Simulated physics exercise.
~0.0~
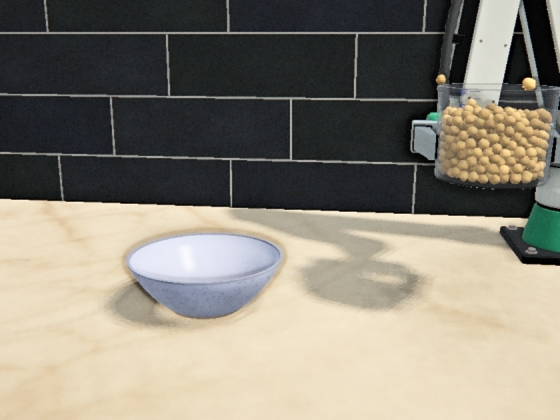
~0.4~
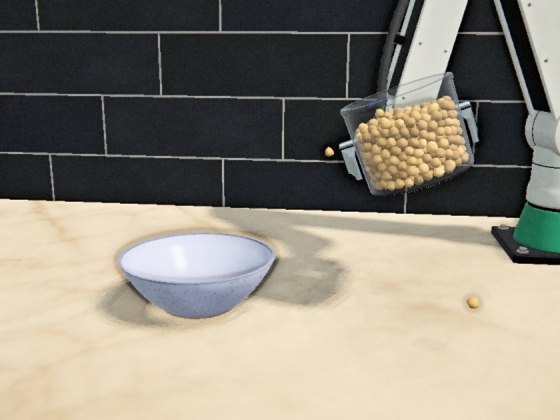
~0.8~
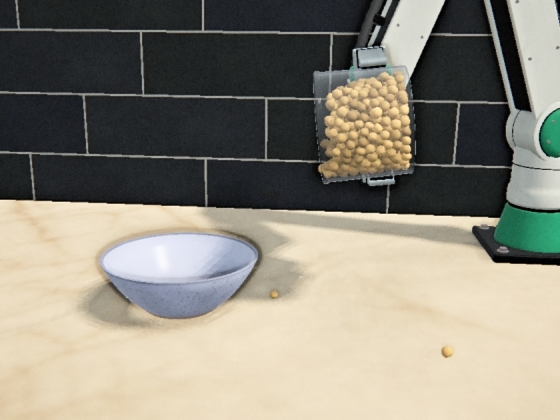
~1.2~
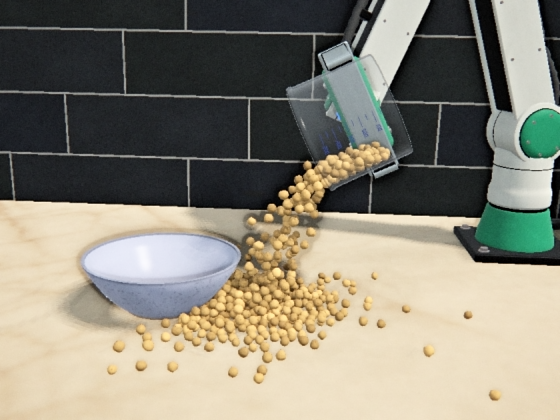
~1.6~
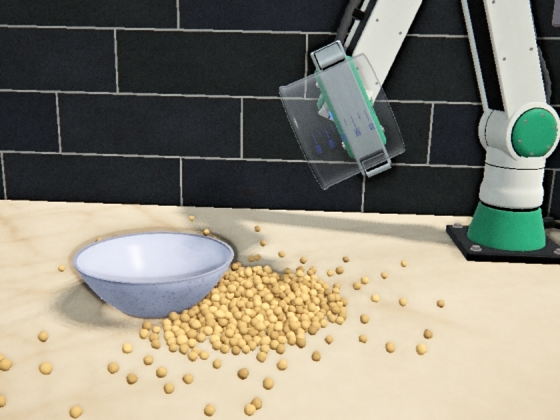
On a pale countertop before a black tiled wall, a robot arm moved a clear container of chickpeas left toward a bluish bowl and tipped it over, but the chickpeas poured out short of the bowl, ending heaped and scattered across the counter.
